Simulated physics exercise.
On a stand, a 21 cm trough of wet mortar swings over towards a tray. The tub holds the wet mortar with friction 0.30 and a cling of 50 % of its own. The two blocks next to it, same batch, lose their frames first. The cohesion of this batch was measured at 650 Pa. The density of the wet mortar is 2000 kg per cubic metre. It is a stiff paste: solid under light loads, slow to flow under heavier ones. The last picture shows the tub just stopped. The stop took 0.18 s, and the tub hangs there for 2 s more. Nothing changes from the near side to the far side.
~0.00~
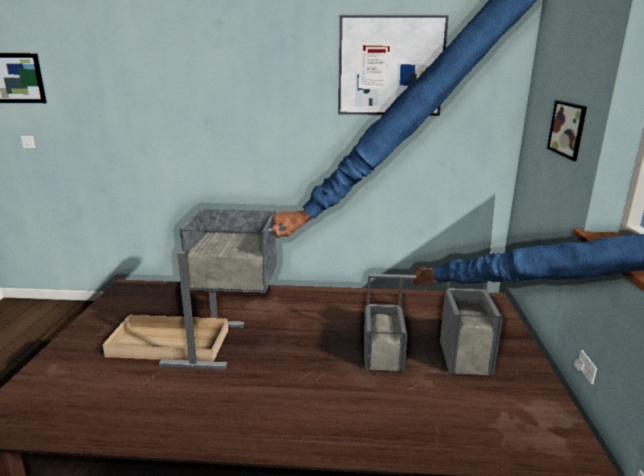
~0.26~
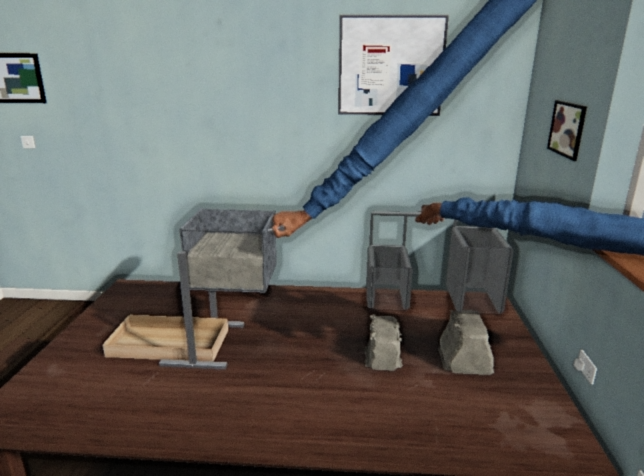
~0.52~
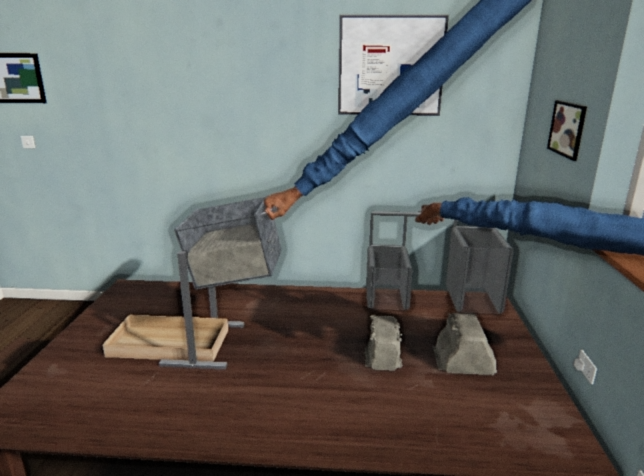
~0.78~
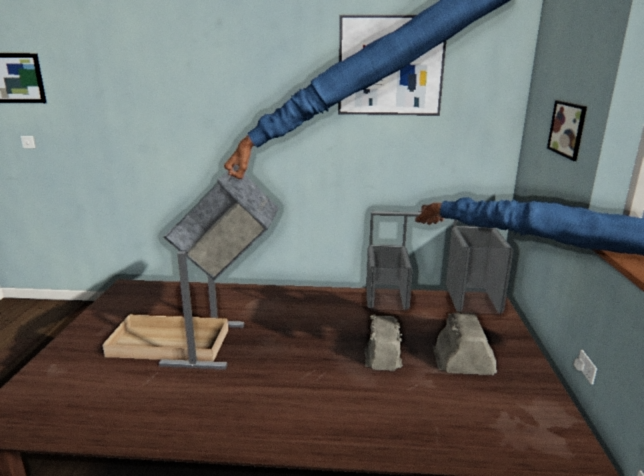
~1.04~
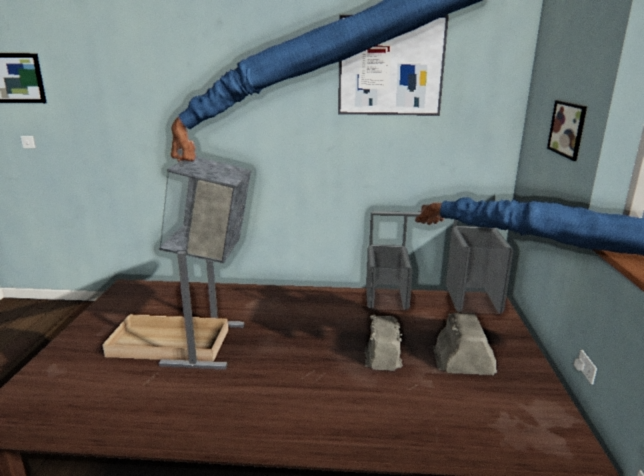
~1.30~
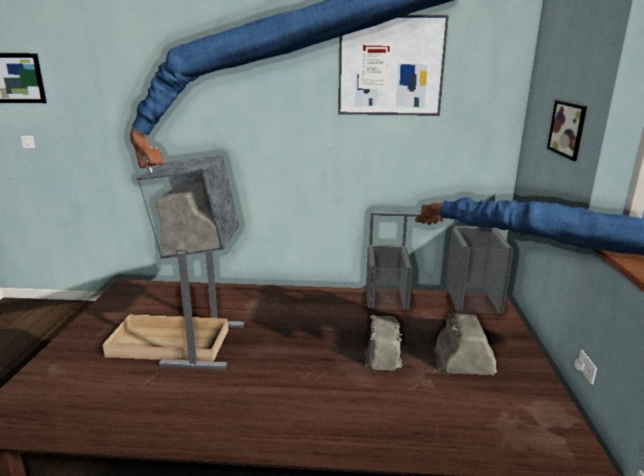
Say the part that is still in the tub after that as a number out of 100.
The part that is still in the tub after that is near 48 %.
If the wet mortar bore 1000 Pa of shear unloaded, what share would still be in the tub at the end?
It would be near 40 %.
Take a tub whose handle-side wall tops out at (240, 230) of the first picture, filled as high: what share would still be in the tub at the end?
Then about 55 %.
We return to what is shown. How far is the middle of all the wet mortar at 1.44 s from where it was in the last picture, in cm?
Roughly 7 cm.
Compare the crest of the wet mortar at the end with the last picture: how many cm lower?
About 10 cm.
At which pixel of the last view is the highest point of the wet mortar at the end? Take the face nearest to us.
Around (196, 227).
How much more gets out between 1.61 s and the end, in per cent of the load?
Near 0 %.
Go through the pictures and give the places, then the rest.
The first picture shows handle-side rim at (262, 232), tilt 0 degrees; top of the wet mortar at (189, 255); blocks stand 13 cm, 20 cm (left to right).
The second picture shows handle-side rim at (262, 232), tilt 0 degrees; top of the wet mortar at (189, 255); blocks stand 12 cm, 16 cm (left to right).
The third picture shows handle-side rim at (254, 216), tilt 12 degrees; top of the wet mortar at (256, 243); blocks stand 12 cm, 15 cm (left to right).
The fourth picture shows handle-side rim at (217, 182), tilt 45 degrees; top of the wet mortar at (238, 206); blocks stand 12 cm, 15 cm (left to right).
The fifth picture shows handle-side rim at (168, 172), tilt 78 degrees; top of the wet mortar at (200, 182); blocks stand 12 cm, 15 cm (left to right).
The sixth picture shows handle-side rim at (138, 180), tilt 100 degrees; top of the wet mortar at (184, 196); blocks stand 12 cm, 15 cm (left to right).
After 1.44 s, the tub is at 100 degrees and holds 73 %.
After 1.61 s, the tub is at 100 degrees and holds 48 %.
After 1.78 s, the tub is at 100 degrees and holds 48 %.
After 1.95 s, the tub is at 100 degrees and holds 48 %.
After 3.30 s, at the end, the tub is at 100 degrees and holds 48 %.
